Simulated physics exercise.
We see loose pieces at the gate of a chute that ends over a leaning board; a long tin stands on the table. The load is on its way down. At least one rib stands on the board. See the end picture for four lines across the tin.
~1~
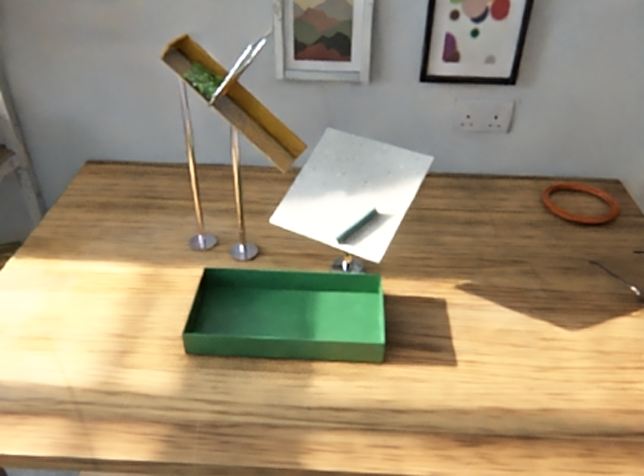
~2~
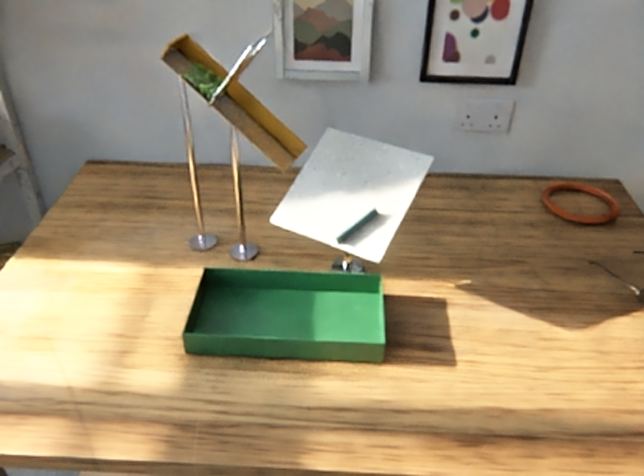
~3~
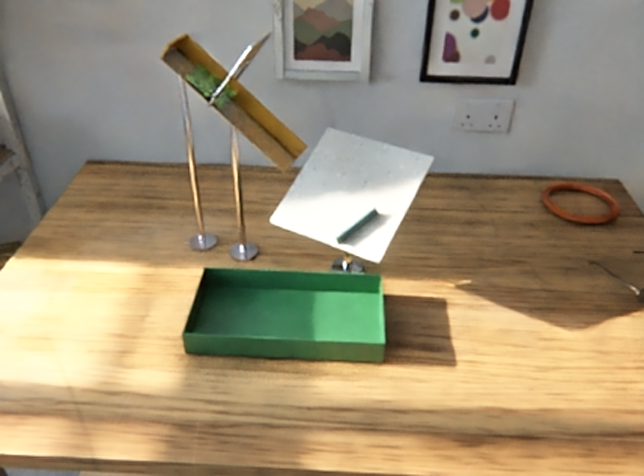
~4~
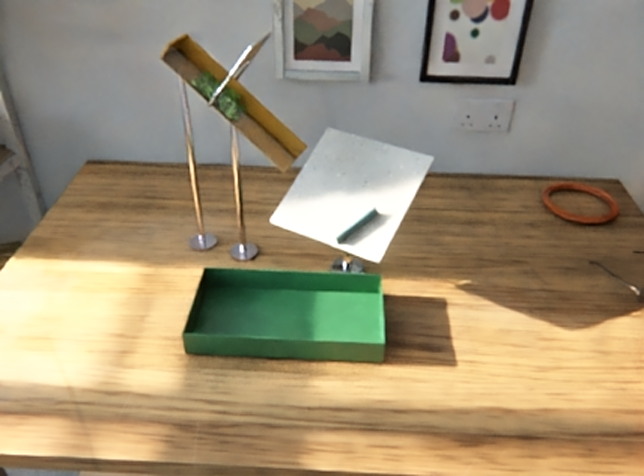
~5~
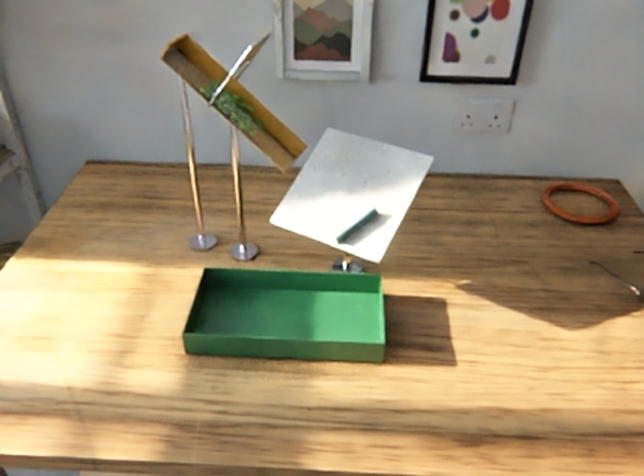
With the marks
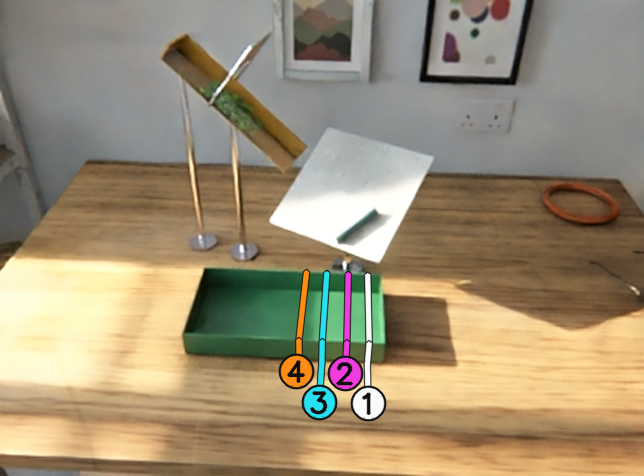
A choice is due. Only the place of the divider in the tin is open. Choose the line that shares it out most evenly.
4 works best here.
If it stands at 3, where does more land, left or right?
More lands on the left.
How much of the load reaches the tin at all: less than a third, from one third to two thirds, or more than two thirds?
More than two thirds.
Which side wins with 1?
Left.
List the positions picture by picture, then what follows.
In the first frame, load behind the gate at (208, 85), dried peas; lip of the chute at (291, 165), sloping fairly steeply.
In the second frame, middle of the board at (351, 189), tilted fairly steeply; middle of its low edge at (322, 241); of its high edge at (379, 142).
In the third frame, front corners of the tin at (182, 334) and (384, 343), empty; front of the load at (226, 102).
In the fourth frame, middle of the load at (219, 96); its front at (244, 111), about a quarter of the way to the lip; rib from (376, 207) to (335, 239).
In the fifth frame, middle of the load at (230, 106); its front at (261, 126), about half of the way to the lip.
On the marked copy, line 1 crosses the front rim at (369, 342); line 2 crosses the front rim at (346, 341); line 3 crosses the front rim at (322, 340); line 4 crosses the front rim at (298, 339).
Choosing 1, of what is caught, all on the left of the divider, none on the right.
Choosing 2, of what is caught, all on the left of the divider, none on the right.
Choosing 3, of what is caught, most on the left of the divider, a small part on the right.
Choosing 4, of what is caught, about a third on the left of the divider, about two thirds on the right.
